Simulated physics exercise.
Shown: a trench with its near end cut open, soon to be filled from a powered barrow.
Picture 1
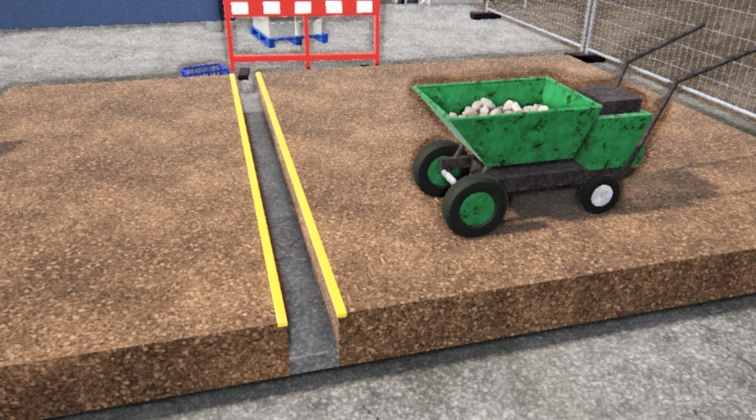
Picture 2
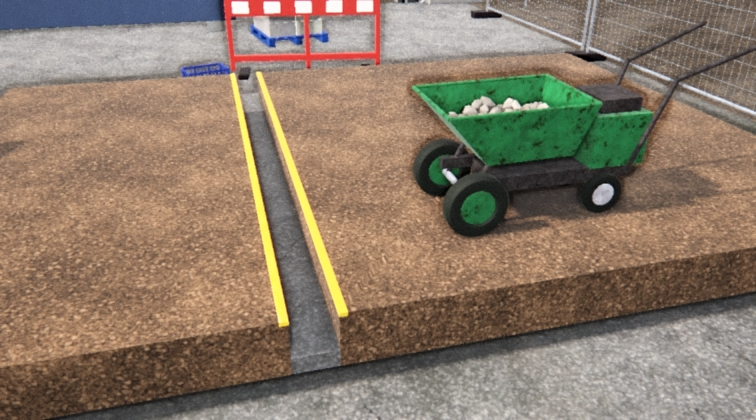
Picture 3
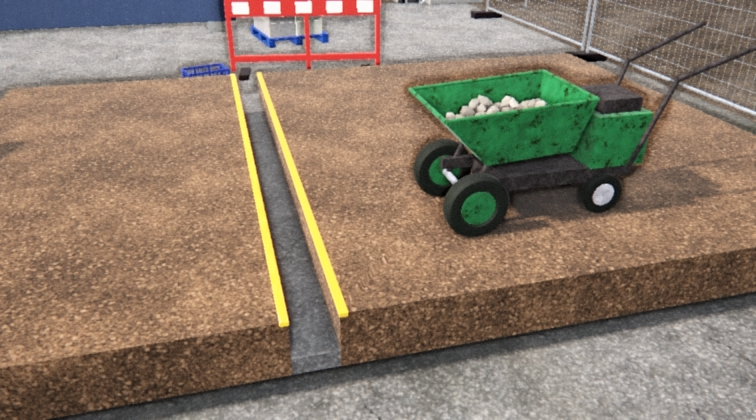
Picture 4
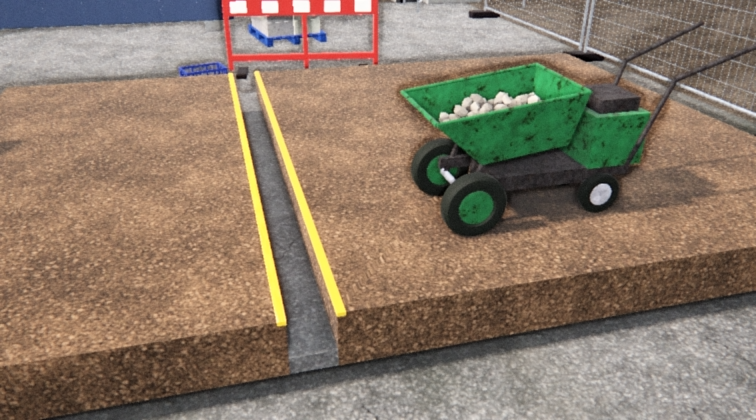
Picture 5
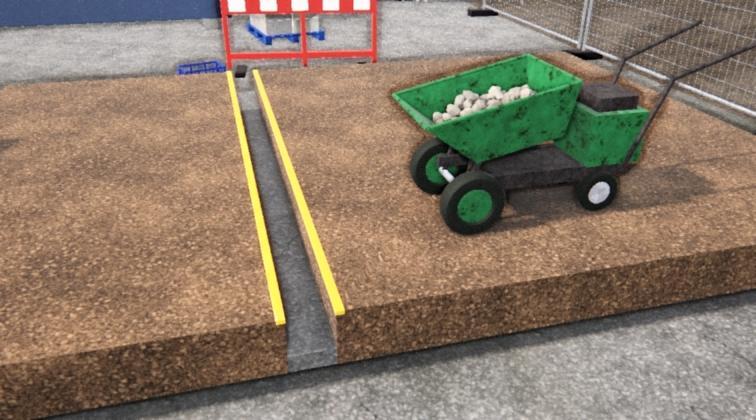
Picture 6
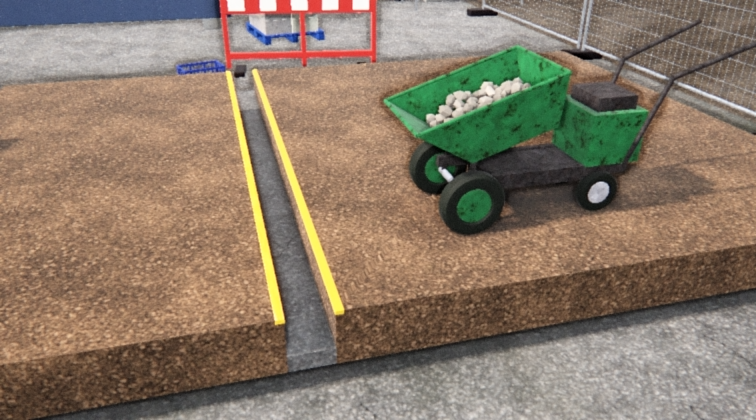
A green barrow loaded with pale stones stood to the right of a narrow, yellow-edged trench, its skip level at first, then slowly tilting forward to the left while the wheels stayed put.
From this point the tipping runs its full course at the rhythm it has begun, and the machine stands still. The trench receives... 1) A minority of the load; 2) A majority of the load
The answer is 1.
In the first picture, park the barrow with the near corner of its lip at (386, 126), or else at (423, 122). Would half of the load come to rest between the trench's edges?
Respectively: The bigger portion, the bigger portion.
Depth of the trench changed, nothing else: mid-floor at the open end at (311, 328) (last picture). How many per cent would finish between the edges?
The share comes to around 20 percent.
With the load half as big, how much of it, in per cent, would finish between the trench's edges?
Something like 10 in a hundred.
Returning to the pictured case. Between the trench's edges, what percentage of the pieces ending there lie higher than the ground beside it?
Estimate: Near 0 per cent.
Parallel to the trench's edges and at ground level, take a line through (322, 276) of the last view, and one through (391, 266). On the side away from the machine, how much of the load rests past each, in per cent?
The first gives 30 %, the second 90 %.
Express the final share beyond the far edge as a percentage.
Share: Near 0 %.
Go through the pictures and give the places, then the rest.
In the first frame, lip of the skip (451, 120), level; top of the load (511, 116), broken stones; first edge of the trench (330, 278); far edge (275, 285), the trench under half as wide as the skip, and about as deep as wide.
In the second frame, lip of the skip (450, 120), level; top of the load (511, 114).
In the third frame, lip of the skip (446, 122), tipped barely; top of the load (509, 112).
In the fourth frame, lip of the skip (437, 125), tipped a little; top of the load (512, 109).
In the fifth frame, lip of the skip (427, 129), tipped a little; top of the load (521, 105).
In the sixth frame, lip of the skip (418, 136), tipped clearly; top of the load (513, 99); first edge of the trench (327, 275); far edge (272, 283).
Just after the last frame, skip tipped steeply; every one in the skip.
A moment on, skip tipped steeply; the larger part in the skip; about a tenth short of the trench; just a few falling.
Further on, skip tipped right over; roughly a quarter in the skip; roughly half short of the trench; roughly a quarter in or heaped over the trench.
When it is over, skip tipped right over; about a tenth in the skip; roughly two thirds short of the trench; roughly a quarter in or heaped over the trench; not one beyond it.
